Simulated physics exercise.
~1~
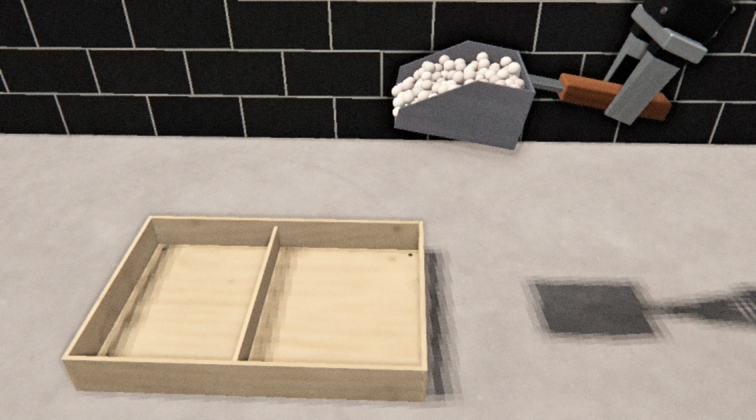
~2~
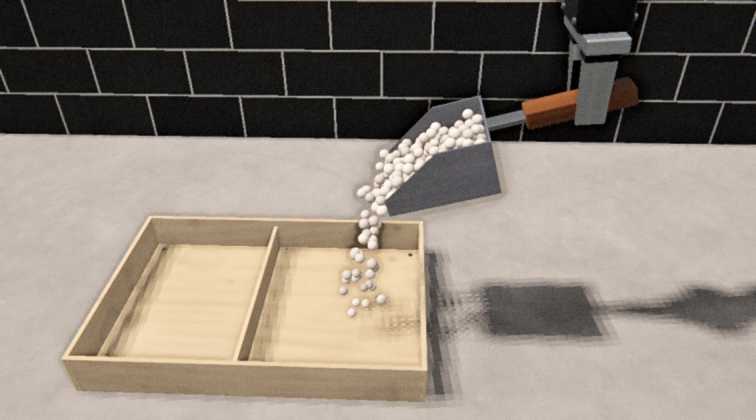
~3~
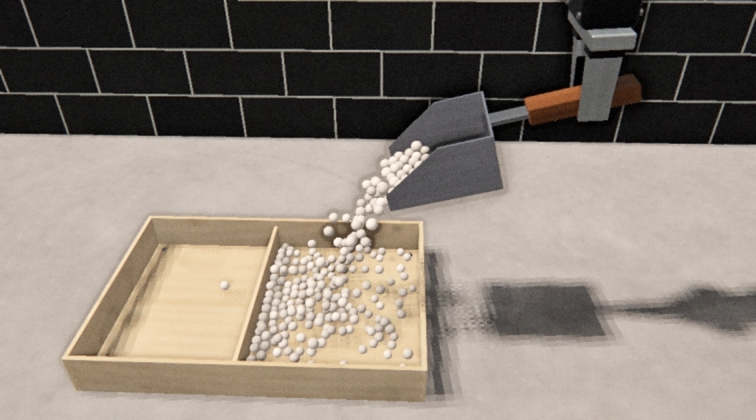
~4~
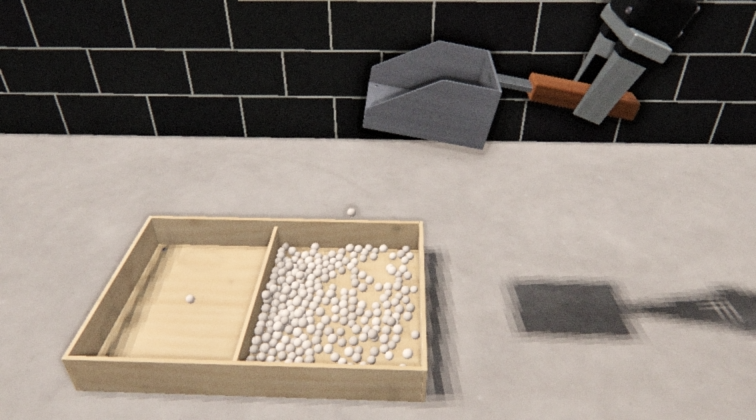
White beads poured from a gray scoop held by a robot hand, filling much of the right side of a divided wooden tray. The emptied scoop then leveled and lifted, leaving one bead in the left side and another on the counter behind.
